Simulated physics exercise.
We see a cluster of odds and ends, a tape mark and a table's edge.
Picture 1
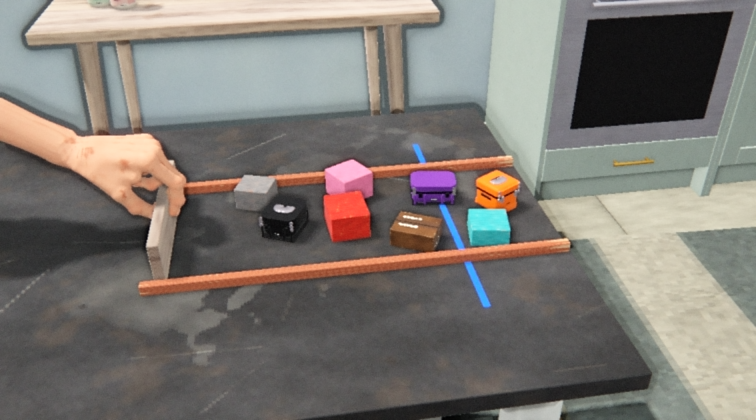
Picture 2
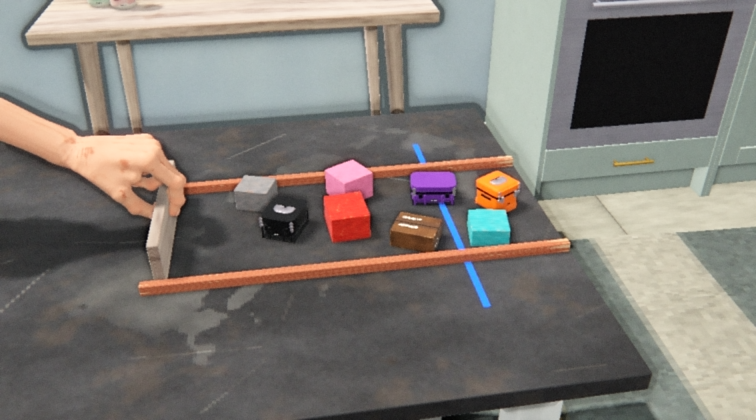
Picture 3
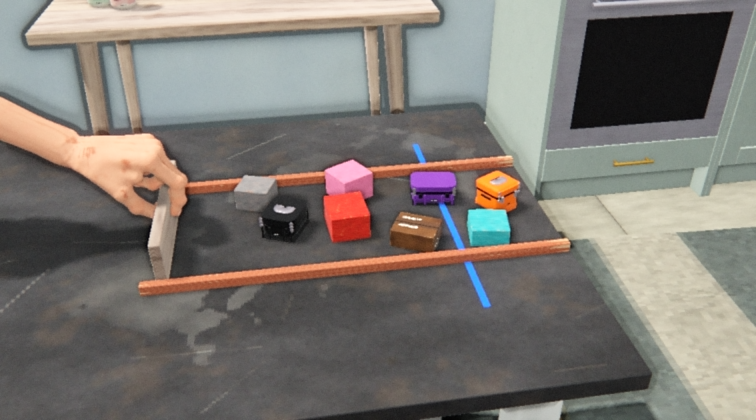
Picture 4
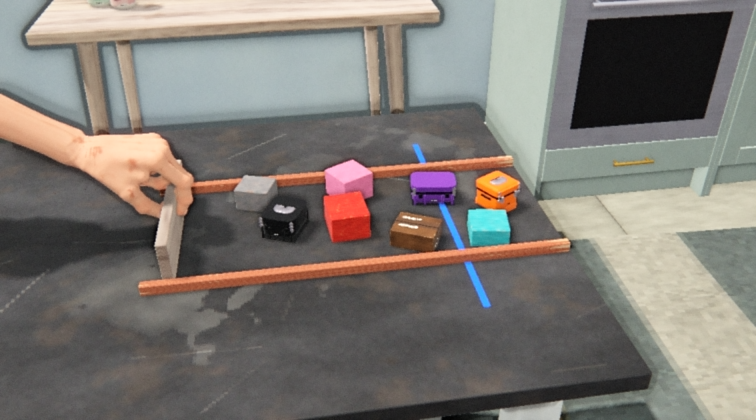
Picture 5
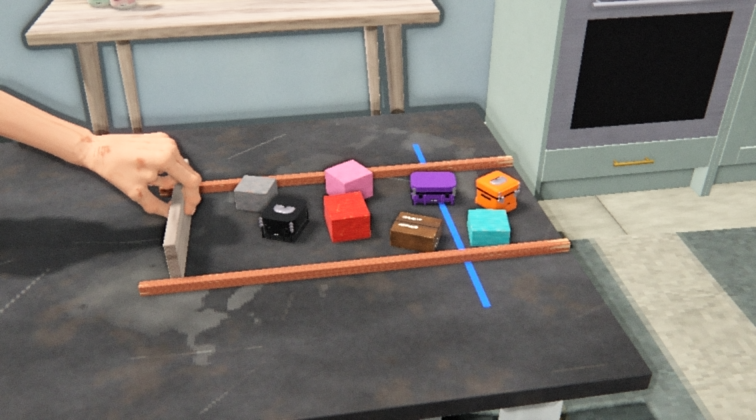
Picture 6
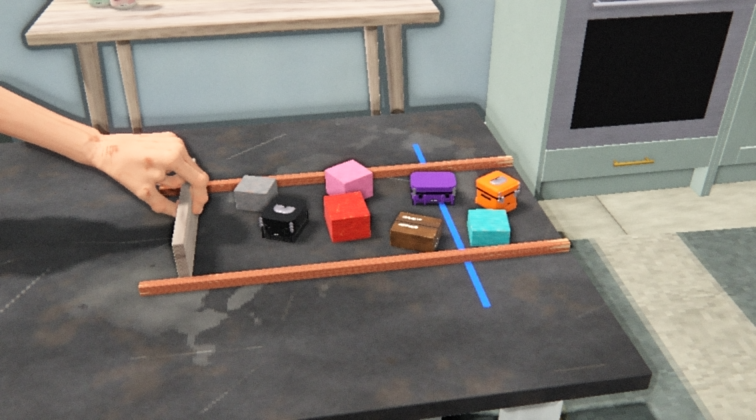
A hand slides a small board slowly right between two rods toward several small coloured objects.
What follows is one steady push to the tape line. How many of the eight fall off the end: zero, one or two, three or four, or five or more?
As it turns out, the number that fall off is zero.
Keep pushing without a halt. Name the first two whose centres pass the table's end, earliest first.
Earliest first: The purple case, then the orange case.
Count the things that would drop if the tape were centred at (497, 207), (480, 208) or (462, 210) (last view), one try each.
It would be 5, 2 and 2.
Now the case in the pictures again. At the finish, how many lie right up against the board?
That makes 3.
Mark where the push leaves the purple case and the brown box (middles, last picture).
First (522, 177), then (476, 234).
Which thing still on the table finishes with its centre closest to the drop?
It is the purple case.
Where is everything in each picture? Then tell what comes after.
Orange case (497, 193); turquoise block (488, 227); purple case (433, 189); board (165, 218); tape (445, 211), in the first picture.
Turquoise block (488, 228); grey block (257, 194), in the second picture.
Purple case (433, 189); brown box (416, 233), in the third picture.
Orange case (497, 193); pink block (349, 183), in the fourth picture.
Turquoise block (488, 228); red block (347, 216), in the fifth picture.
Orange case (497, 193); turquoise block (488, 228); purple case (433, 189); board (188, 216); tape (445, 211), in the sixth picture.
Soon after, none off yet; orange case at rest near (497, 193); turquoise block at rest near (488, 228); purple case at rest near (433, 189).
In the end, the number that fall off is zero.
